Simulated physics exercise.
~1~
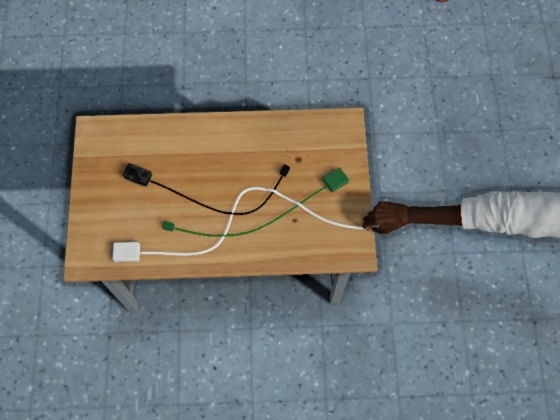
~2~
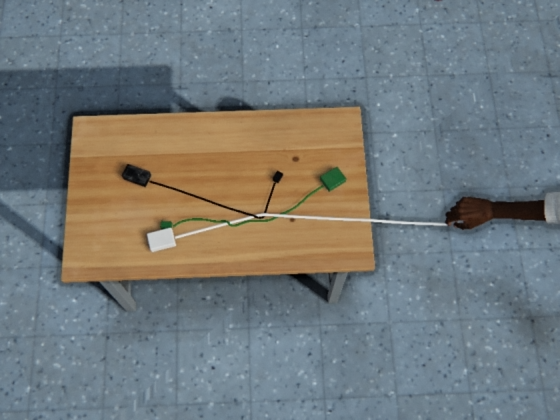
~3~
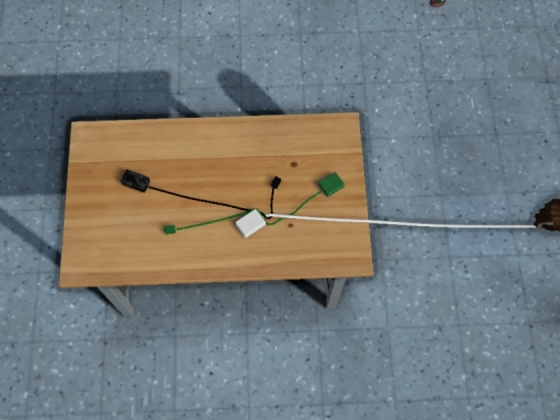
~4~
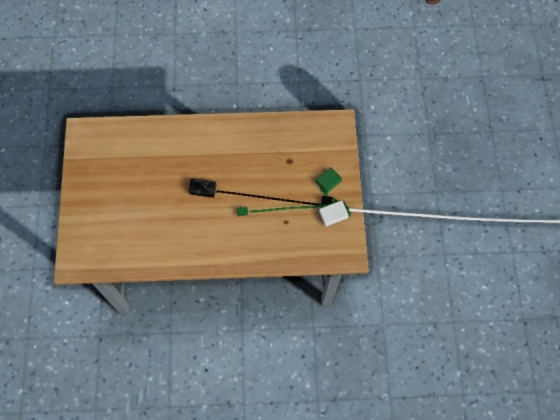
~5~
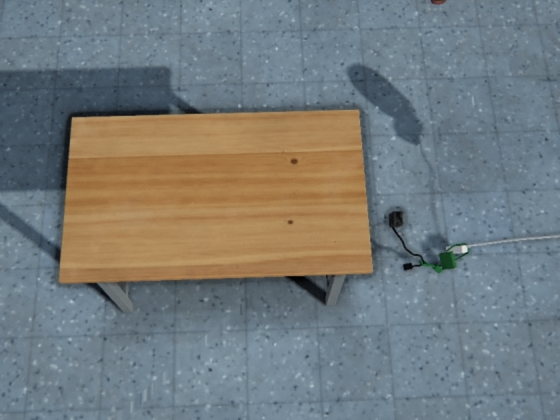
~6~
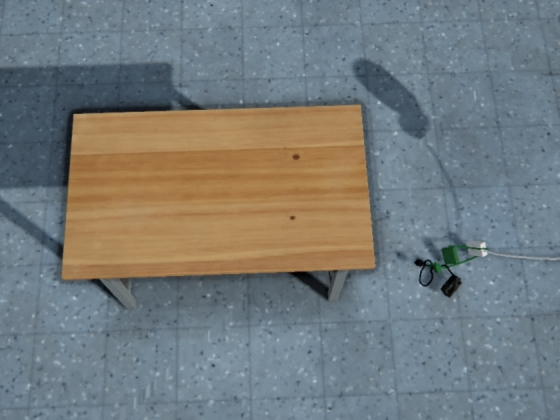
On a wooden side table holding three tangled leads, a hand pulled the white one steadily to the right, its charger sliding across and catching the black and green leads, until all three went over the edge and ended up beside the bare table.
